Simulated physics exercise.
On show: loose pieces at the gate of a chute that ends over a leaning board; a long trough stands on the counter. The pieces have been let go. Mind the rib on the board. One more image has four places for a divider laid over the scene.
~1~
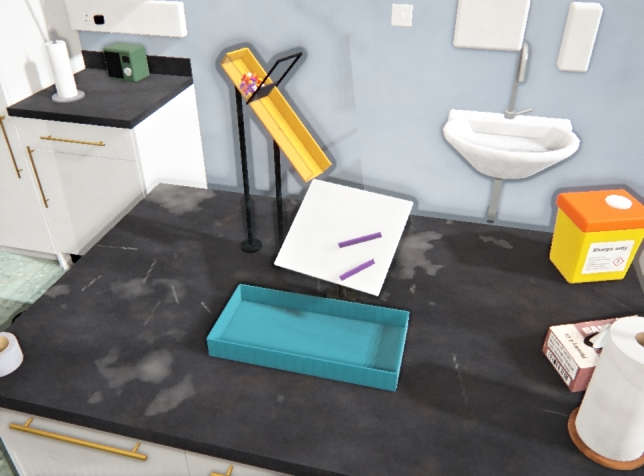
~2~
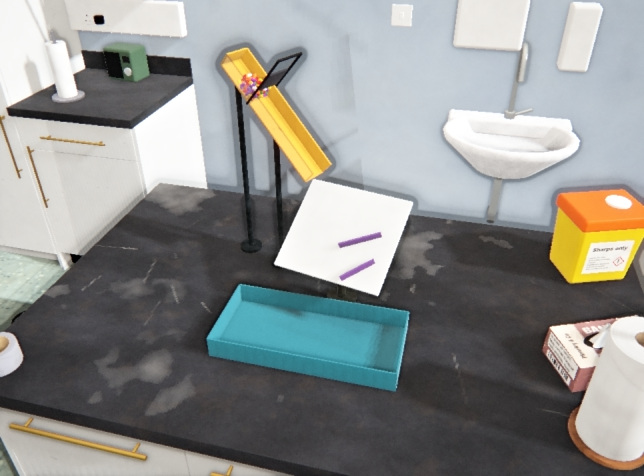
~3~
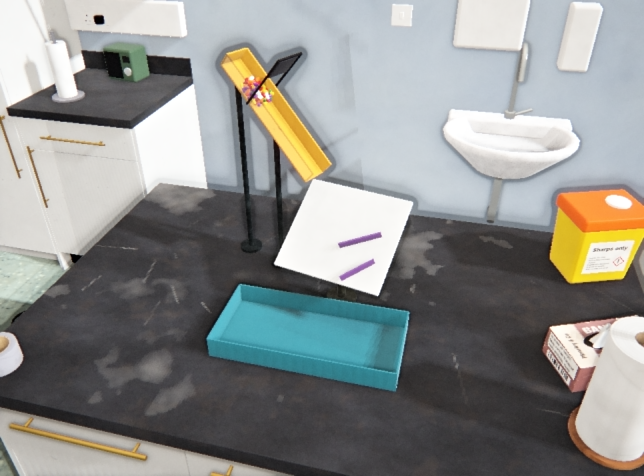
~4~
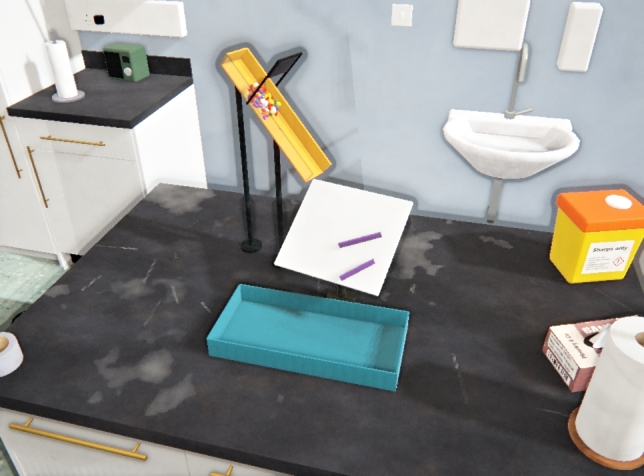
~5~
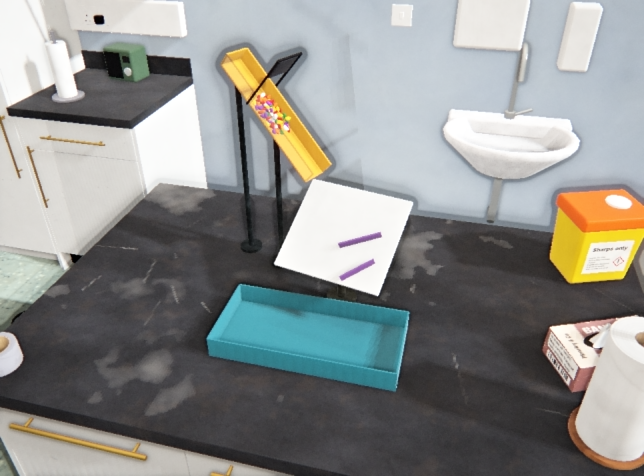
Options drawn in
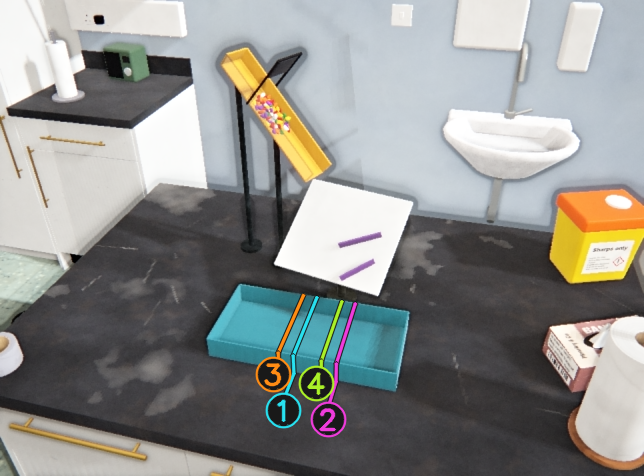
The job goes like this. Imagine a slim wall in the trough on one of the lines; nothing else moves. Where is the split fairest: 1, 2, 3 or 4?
The answer is line 1.
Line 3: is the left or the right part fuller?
The right side.
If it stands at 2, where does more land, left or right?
Left.
On the marked copy, line 1 crosses the front rim at (293, 354); line 2 crosses the front rim at (336, 363); line 3 crosses the front rim at (278, 352); line 4 crosses the front rim at (321, 360).
Choosing 1, of what is caught, close to half on the left of the divider, close to half on the right.
Choosing 2, of what is caught, all but a few on the left of the divider, a small share on the right.
Choosing 3, of what is caught, close to a quarter on the left of the divider, the bulk on the right.
Choosing 4, of what is caught, the bulk on the left of the divider, a small share on the right.
